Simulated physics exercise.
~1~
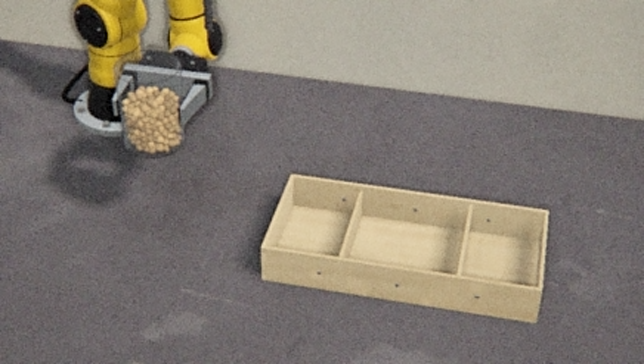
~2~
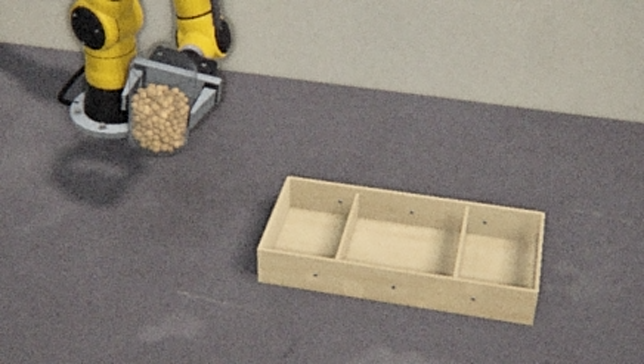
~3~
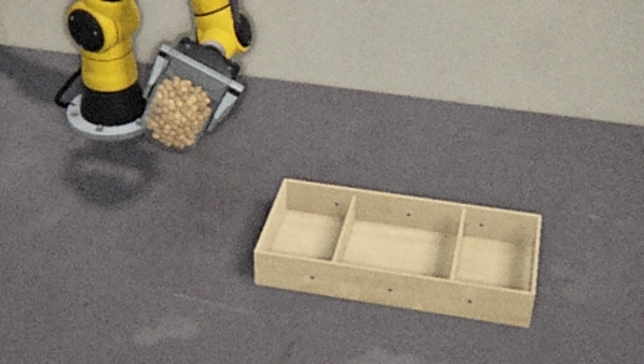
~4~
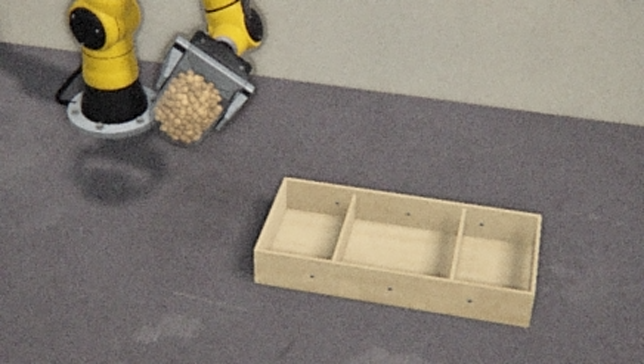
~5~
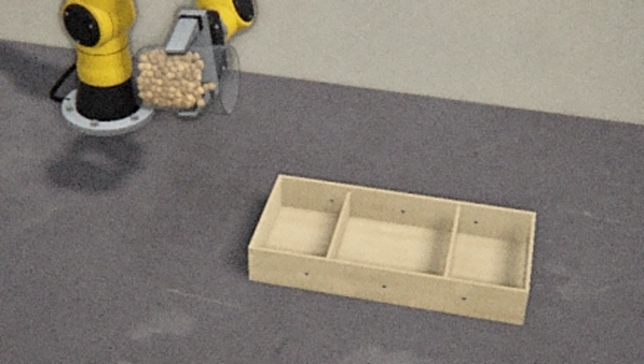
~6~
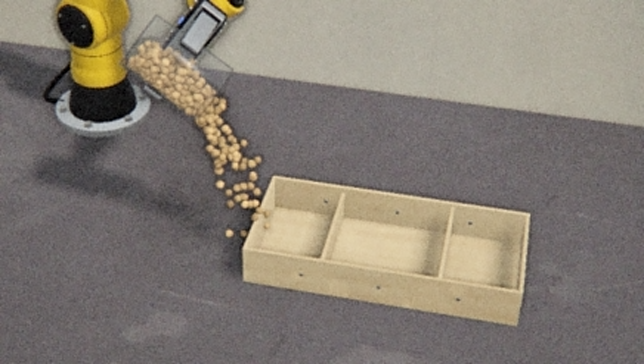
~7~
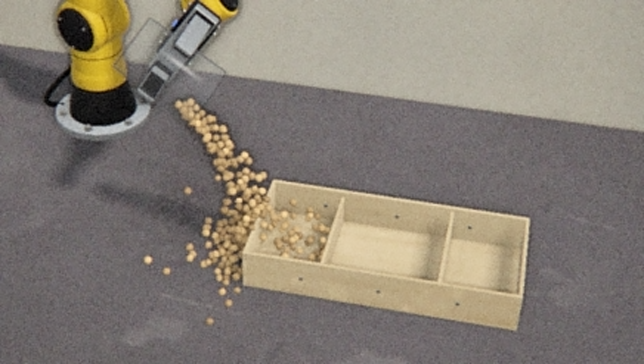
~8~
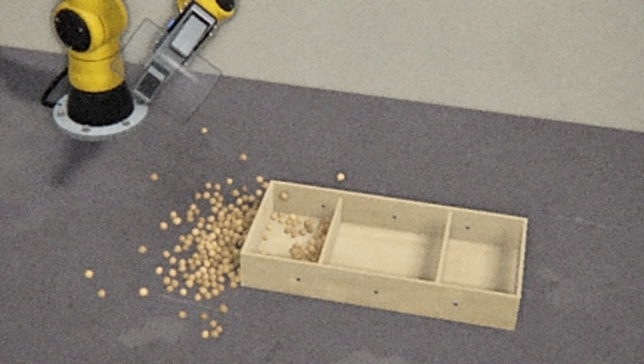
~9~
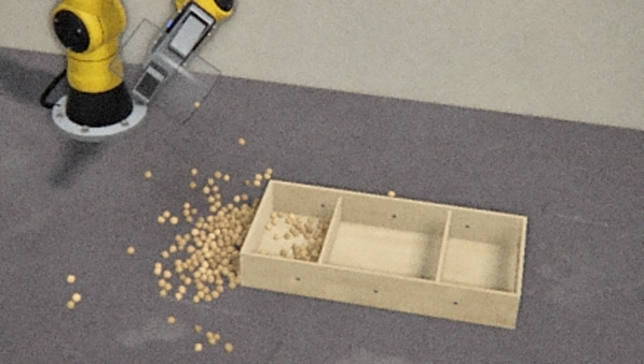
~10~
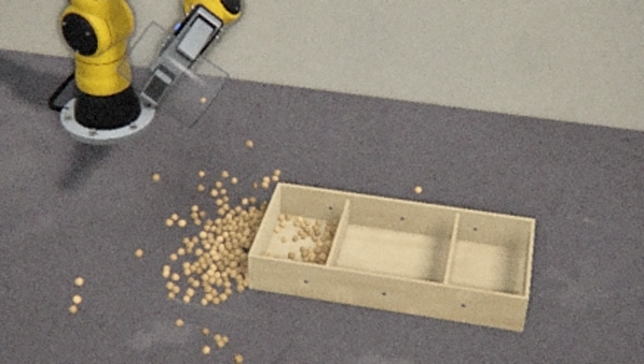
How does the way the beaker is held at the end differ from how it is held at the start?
At the start the arm holds the beaker upright and full of chickpeas, while at the end it holds the beaker upside down and empty.
